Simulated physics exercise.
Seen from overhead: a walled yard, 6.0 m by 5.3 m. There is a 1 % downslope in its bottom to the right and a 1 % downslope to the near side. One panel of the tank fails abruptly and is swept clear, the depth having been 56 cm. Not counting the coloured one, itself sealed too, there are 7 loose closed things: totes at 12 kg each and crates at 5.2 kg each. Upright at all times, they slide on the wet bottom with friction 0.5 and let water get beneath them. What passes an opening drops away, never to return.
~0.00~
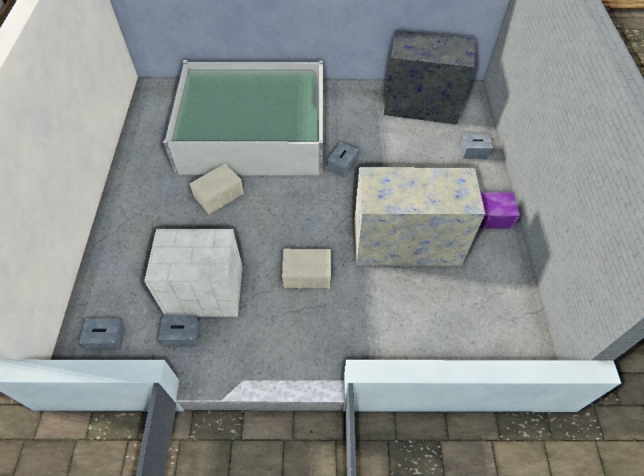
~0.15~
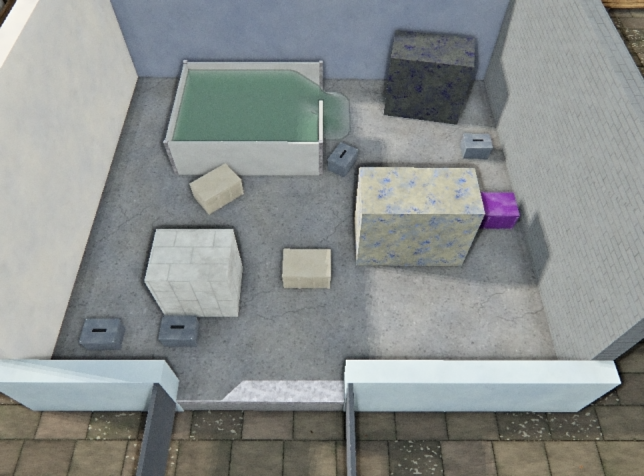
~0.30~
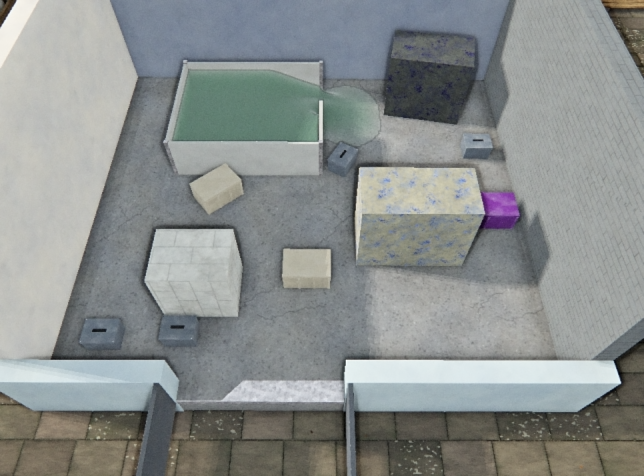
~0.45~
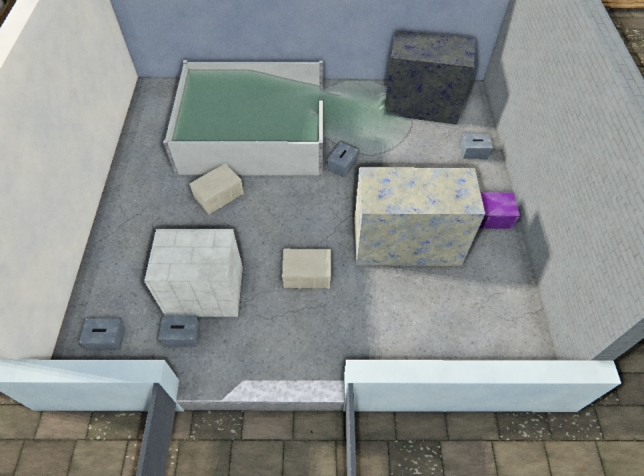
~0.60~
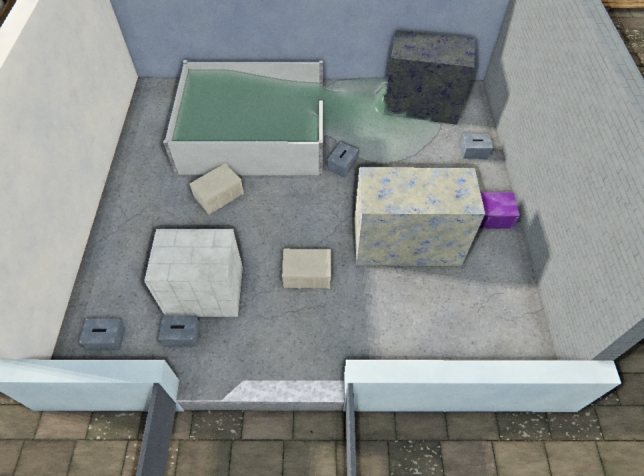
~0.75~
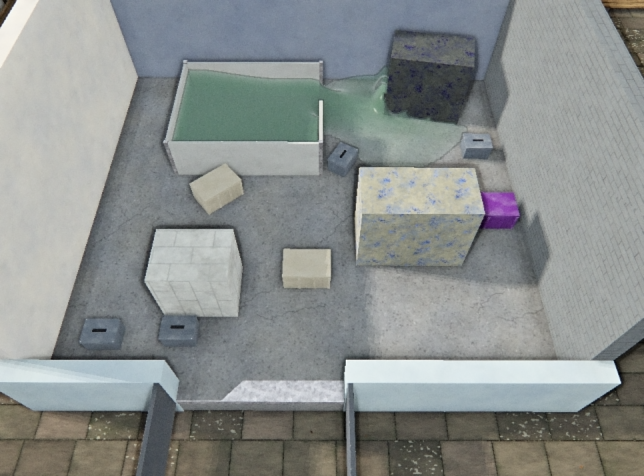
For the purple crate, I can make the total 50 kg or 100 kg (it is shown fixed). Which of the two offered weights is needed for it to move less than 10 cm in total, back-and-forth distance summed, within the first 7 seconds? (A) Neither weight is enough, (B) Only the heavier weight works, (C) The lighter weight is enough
Only the heavier weight works (B).
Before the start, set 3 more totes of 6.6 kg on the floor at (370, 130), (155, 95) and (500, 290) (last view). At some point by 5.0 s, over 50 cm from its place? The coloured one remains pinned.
In that order: Farther, then farther, then farther.
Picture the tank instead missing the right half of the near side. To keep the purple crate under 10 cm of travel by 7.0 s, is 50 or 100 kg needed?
Then, in short, the smaller is plenty.
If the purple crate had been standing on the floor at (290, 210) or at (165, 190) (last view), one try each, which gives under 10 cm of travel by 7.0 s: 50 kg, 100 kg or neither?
Try 1: Lesser mass sufficient. Try 2: Lesser mass sufficient.
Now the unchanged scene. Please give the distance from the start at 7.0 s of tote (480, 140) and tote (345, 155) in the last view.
In order, they end up 350 cm and 0 cm from where they began.
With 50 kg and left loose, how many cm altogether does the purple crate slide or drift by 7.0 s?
Close to 150 centimetres all told.
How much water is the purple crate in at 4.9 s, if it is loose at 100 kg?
Something like 12 centimetres.
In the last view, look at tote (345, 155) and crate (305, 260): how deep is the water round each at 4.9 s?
First about 3 cm, second about 1 cm.
After 1.4 s the purple crate would be 0 cm from its start with 50 kg and 0 cm from its start with 100 kg; 0 cm of water round it then.
After 3.1 s the purple crate would be 61 cm from its start with 50 kg and 0 cm from its start with 100 kg; 13 cm of water round it then.
After 4.9 s the purple crate would be 153 cm from its start with 50 kg and 0 cm from its start with 100 kg; 12 cm of water round it then.
After 7.0 s the purple crate would be 171 cm from its start with 50 kg and 0 cm from its start with 100 kg; 8 cm of water round it then.
